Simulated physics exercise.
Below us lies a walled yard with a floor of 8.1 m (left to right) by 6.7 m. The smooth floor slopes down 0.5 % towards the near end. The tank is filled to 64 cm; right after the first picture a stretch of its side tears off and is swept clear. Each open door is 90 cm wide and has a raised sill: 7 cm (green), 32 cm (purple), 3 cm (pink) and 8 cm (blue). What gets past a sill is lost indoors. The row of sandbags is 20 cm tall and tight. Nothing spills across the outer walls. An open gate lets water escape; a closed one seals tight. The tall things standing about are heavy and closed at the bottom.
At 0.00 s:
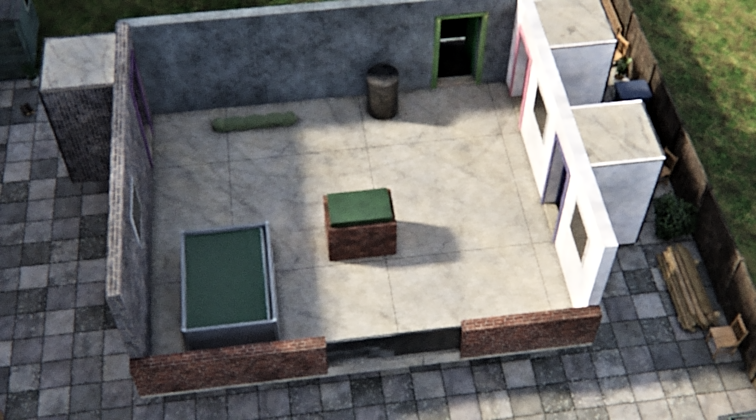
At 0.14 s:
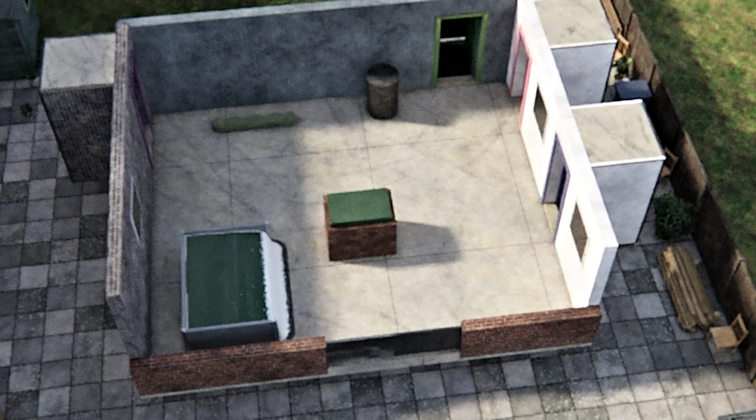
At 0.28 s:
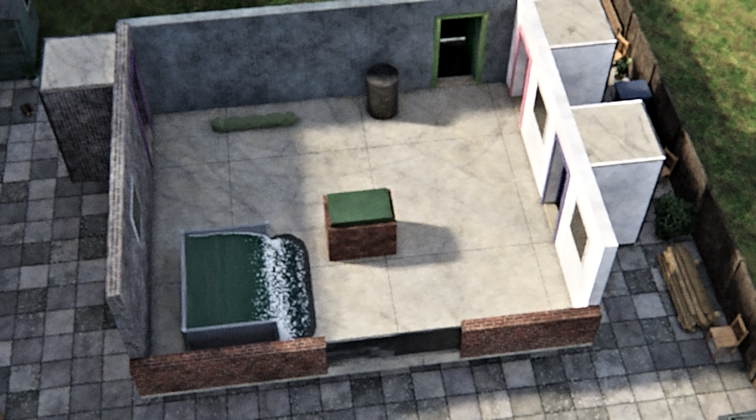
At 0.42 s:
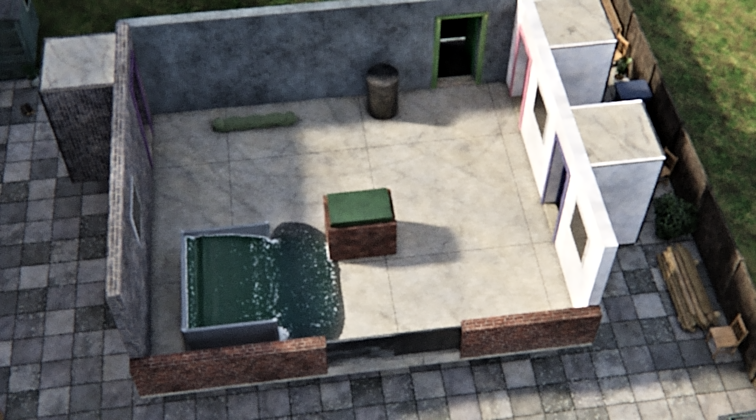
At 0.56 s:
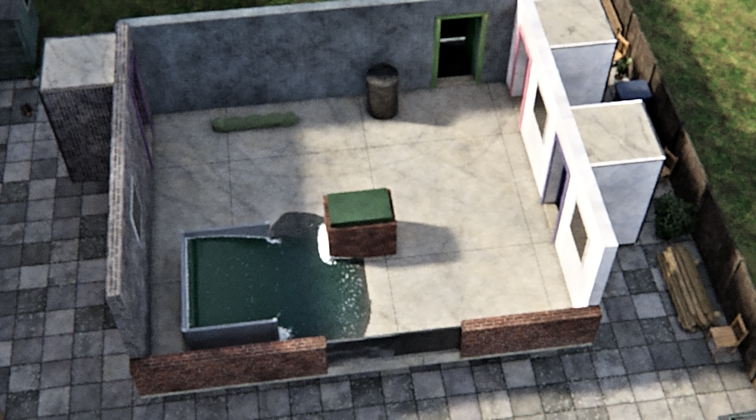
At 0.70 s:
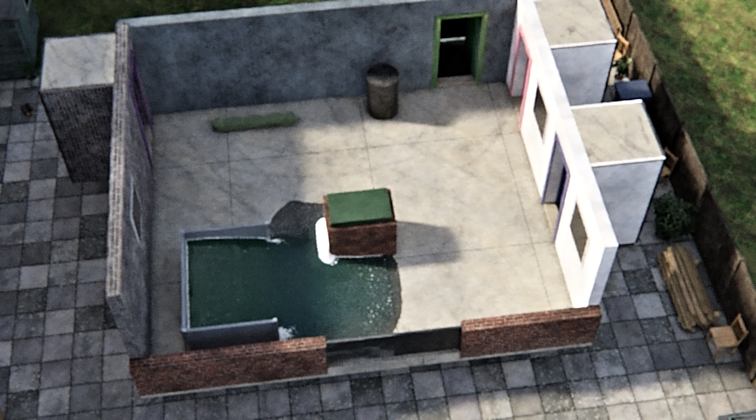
Green water burst through the right side of a tank in a walled yard, foamed across the pale floor, then struck a brick block with a green top and spread around its near side.
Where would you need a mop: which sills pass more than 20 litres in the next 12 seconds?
The water let in: At the green door it goes over the limit; at the purple door it keeps below the limit; at the pink door it passes the limit; at the blue door it passes the limit.
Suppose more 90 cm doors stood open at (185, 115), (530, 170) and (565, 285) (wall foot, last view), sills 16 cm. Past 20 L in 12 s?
In that order: Under, under, above.
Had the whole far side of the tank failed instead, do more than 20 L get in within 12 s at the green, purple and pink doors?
Against that limit: Green under, purple under, pink above.
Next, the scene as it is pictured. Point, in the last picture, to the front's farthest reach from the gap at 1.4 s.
At about (520, 277).
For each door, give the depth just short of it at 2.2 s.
In cm: Green 0, purple 0, pink 0, blue 9.
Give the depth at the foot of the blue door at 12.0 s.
Roughly 3.0 cm deep.
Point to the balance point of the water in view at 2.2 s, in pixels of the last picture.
Around (352, 282).
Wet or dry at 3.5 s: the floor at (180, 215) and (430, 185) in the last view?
In turn: Not reached, not reached.
After 1.4 s water covers 25 % of the floor and is deepest (36 cm) near (324, 254); green door not reached, purple door not reached, pink door not reached, blue door not reached.
After 2.2 s water covers 45 % of the floor and is deepest (23 cm) near (325, 261); green door not reached, purple door not reached, pink door not reached, blue door 9 cm at the sill, 1 L in.
After 3.5 s water covers 50 % of the floor and is deepest (30 cm) near (571, 328); green door not reached, purple door not reached, pink door not reached, blue door 14 cm at the sill, 18 L in.
After 7.0 s water covers 85 % of the floor and is deepest (16 cm) near (384, 98); green door 13 cm at the sill, 25 L in, purple door 3 cm at the sill, 0 L in, pink door 6 cm at the sill, 2 L in, blue door 7 cm at the sill, 36 L in.
After 12.0 s water covers 95 % of the floor and is deepest (7 cm) near (506, 192); green door 5 cm at the sill, 48 L in, purple door 5 cm at the sill, 0 L in, pink door 6 cm at the sill, 55 L in, blue door 3 cm at the sill, 36 L in.
